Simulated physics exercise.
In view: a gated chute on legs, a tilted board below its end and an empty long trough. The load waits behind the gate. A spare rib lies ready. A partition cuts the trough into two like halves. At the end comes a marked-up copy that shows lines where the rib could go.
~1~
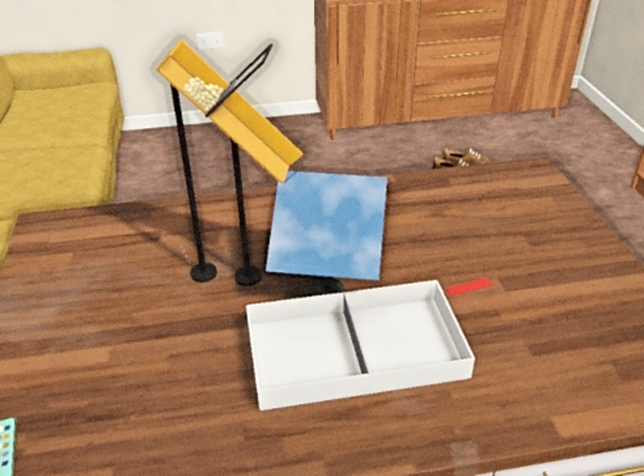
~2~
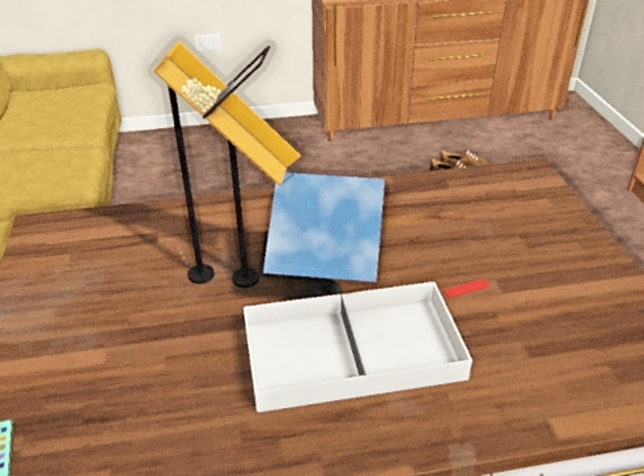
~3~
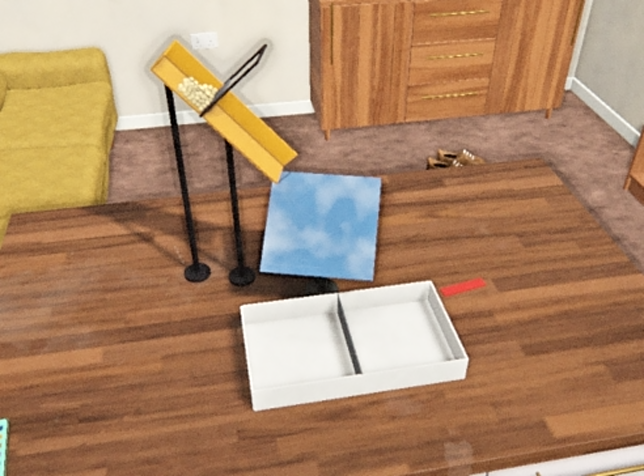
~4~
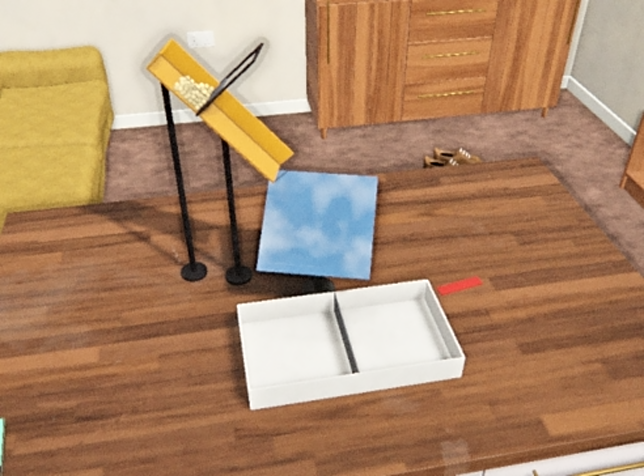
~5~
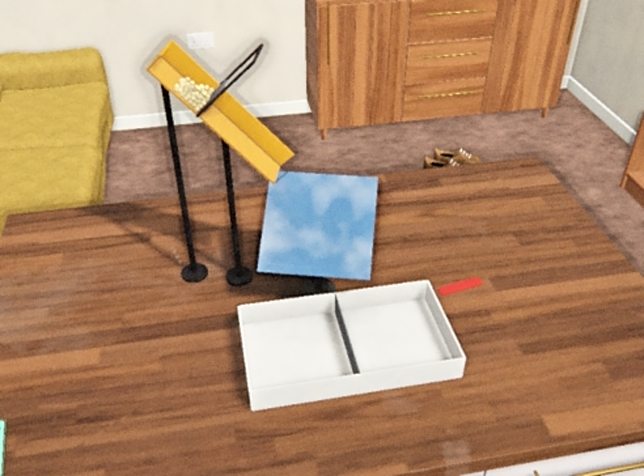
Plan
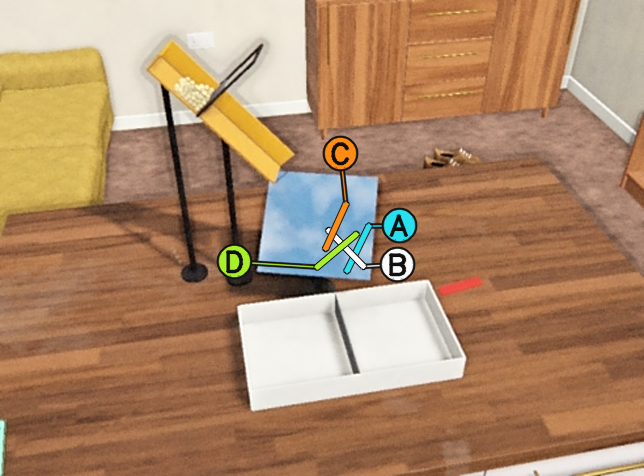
The clip opens on a wooden table holding a yellow chute on black legs, pale beans behind its raised gate frame, a tilted blue-and-white board and an empty white trough with a dark divider. The view shifts very slightly, sliding everything a touch left, then settles, while the objects themselves stay still.
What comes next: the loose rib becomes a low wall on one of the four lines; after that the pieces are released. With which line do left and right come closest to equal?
I would pick line B.
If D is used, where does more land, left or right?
The left half.
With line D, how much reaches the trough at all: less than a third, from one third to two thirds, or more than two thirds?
Line D gives more than two thirds.
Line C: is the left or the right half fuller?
The left half.
On the marked copy, line A from (368, 226) to (347, 270); line B from (328, 230) to (363, 266); line C from (345, 204) to (325, 248); line D from (356, 234) to (317, 267).
With A, of what is caught, nearly all in the left half, a small part in the right.
With B, of what is caught, about half in the left half, about half in the right.
With C, of what is caught, nearly all in the left half, a small part in the right.
With D, of what is caught, most in the left half, a small part in the right.
